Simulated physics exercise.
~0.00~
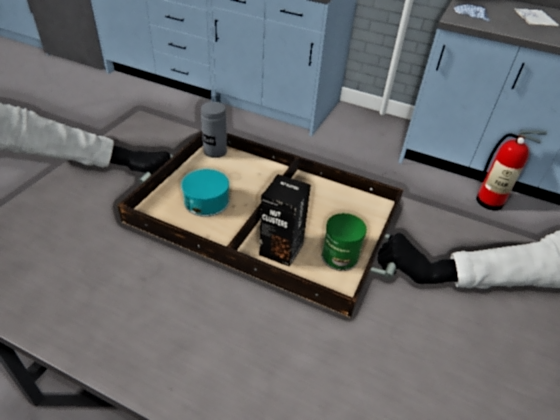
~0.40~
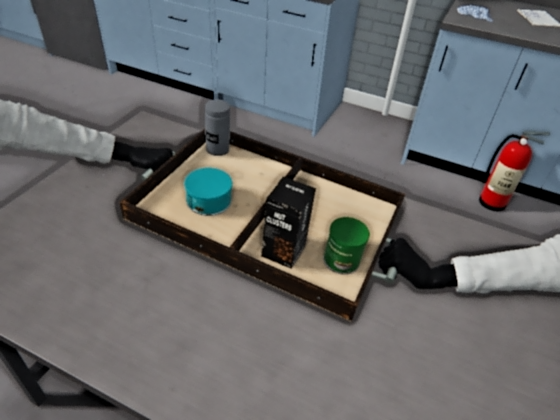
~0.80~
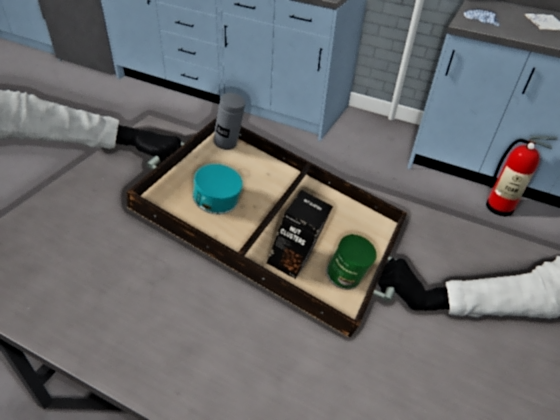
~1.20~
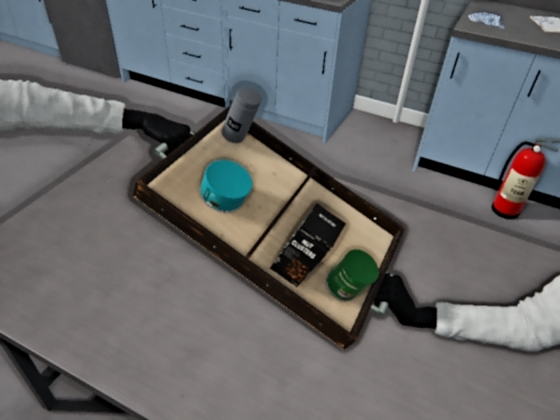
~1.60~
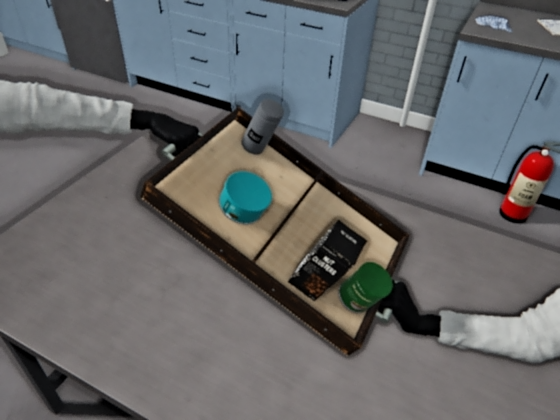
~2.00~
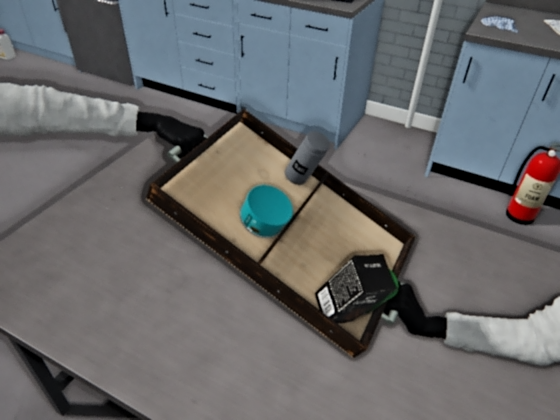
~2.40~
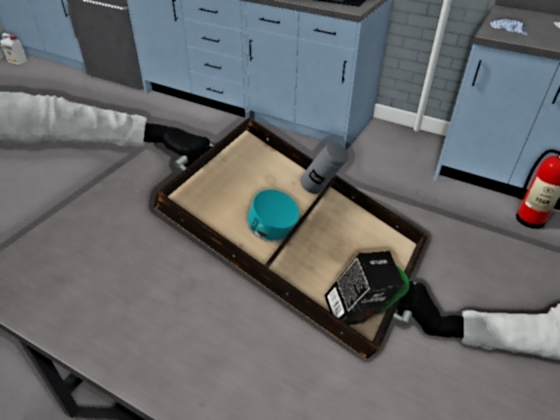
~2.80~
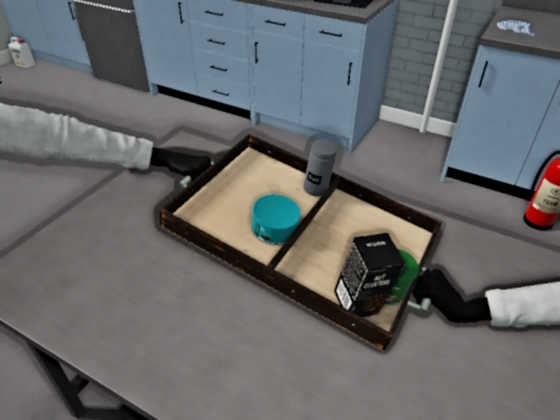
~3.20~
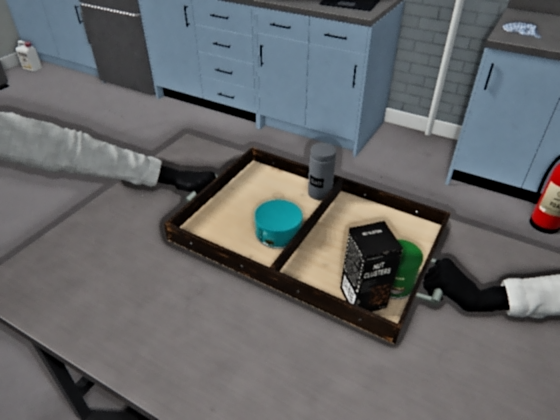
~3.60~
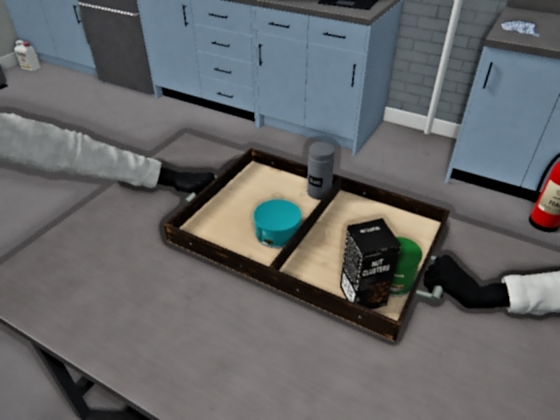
Two gloved hands in white sleeves hold a dark-rimmed tray with a cross bar above a grey table, seen from above in a room with blue cabinets and a red extinguisher. On it stand a grey jar at the back, a turquoise tub at left, and a black carton and green tin at right. The tray tips down to the right, and the jar, tub and carton slide that way, the carton leaning against the tin. The view drifts slightly left as the tray levels. Everything settles upright, the jar beside the bar and the carton against the tin.
